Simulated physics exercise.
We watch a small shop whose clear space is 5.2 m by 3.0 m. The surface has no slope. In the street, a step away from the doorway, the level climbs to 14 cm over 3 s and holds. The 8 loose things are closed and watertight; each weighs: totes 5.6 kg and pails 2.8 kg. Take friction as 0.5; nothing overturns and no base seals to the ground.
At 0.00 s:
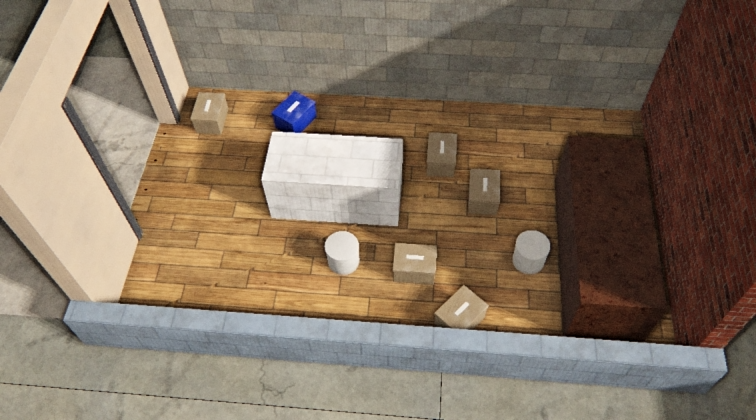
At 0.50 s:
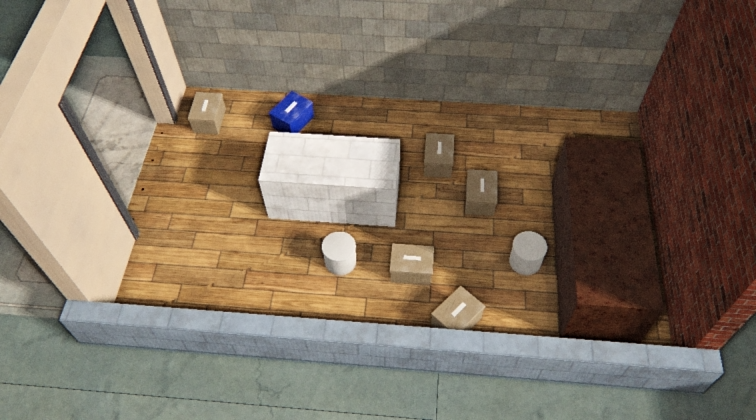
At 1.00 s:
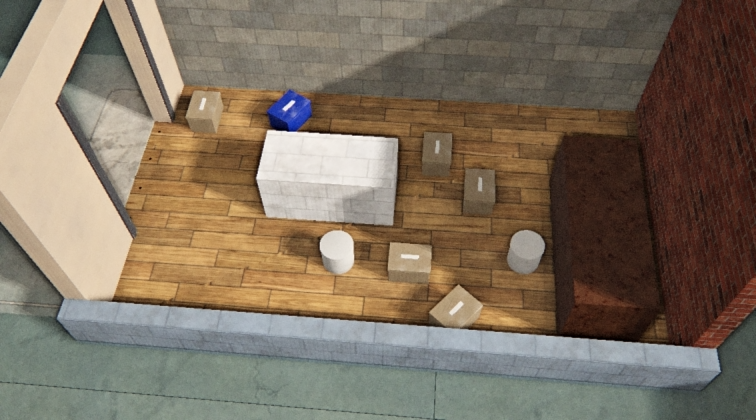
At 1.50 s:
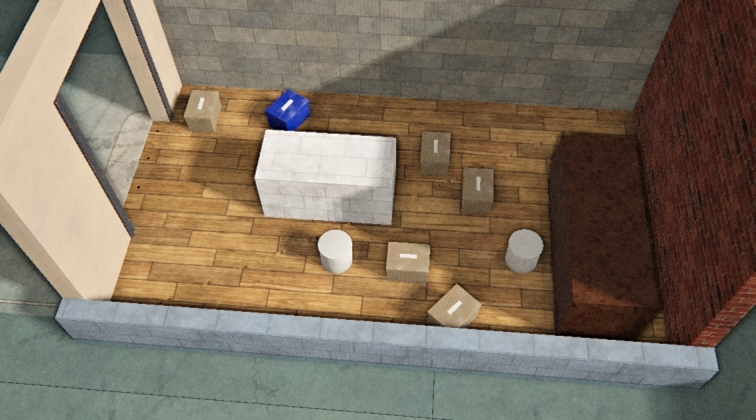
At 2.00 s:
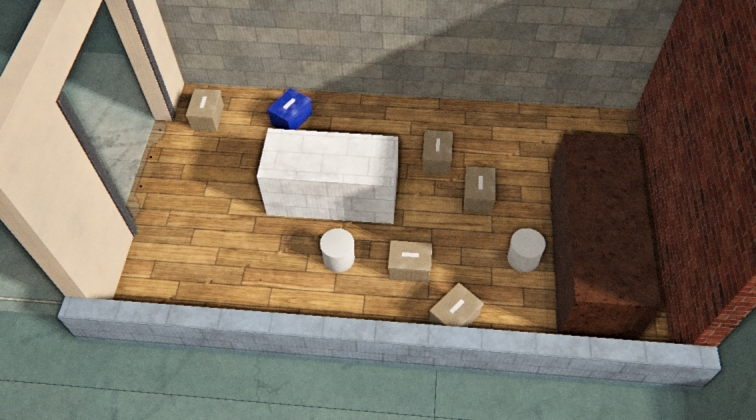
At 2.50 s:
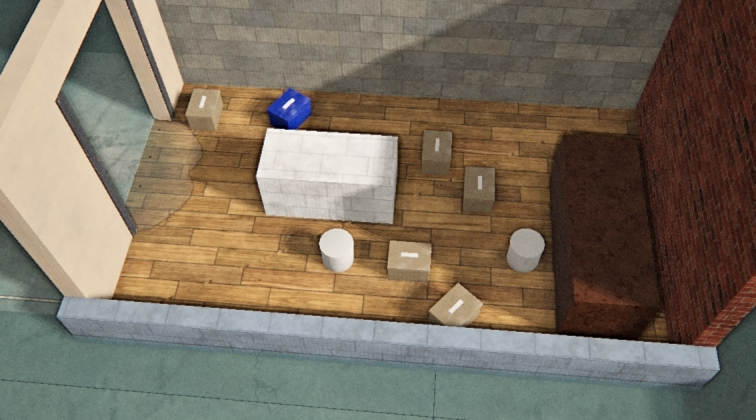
Water spreads over the street, then creeps through the left doorway onto the wooden floor.
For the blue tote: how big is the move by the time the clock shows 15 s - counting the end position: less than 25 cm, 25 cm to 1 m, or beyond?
Blue tote gets carried off.
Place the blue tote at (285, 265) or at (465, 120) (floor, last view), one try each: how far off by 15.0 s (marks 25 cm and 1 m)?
In that order: It ends far away; it gets carried off.
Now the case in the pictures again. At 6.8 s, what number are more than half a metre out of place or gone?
I count 1.
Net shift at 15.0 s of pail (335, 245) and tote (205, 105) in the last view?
In that order: 50 cm, 20 cm.
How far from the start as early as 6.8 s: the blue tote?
About 120 cm.
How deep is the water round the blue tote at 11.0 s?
Roughly 8 cm.
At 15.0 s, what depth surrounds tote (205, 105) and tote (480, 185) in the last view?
Roughly 7 and 7 cm.
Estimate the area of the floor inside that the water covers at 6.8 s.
Some 11.0 m2.
After 3.5 s the blue tote is near (289, 104), 0.0 m from its start, aground; 0 afloat.
After 6.8 s the blue tote is near (406, 104), 1.3 m from its start, aground; 1 afloat.
After 11.0 s the blue tote is near (607, 145), 3.4 m from its start, afloat; 8 afloat.
After 15.0 s the blue tote is near (572, 145), 3.1 m from its start, afloat; 8 afloat.
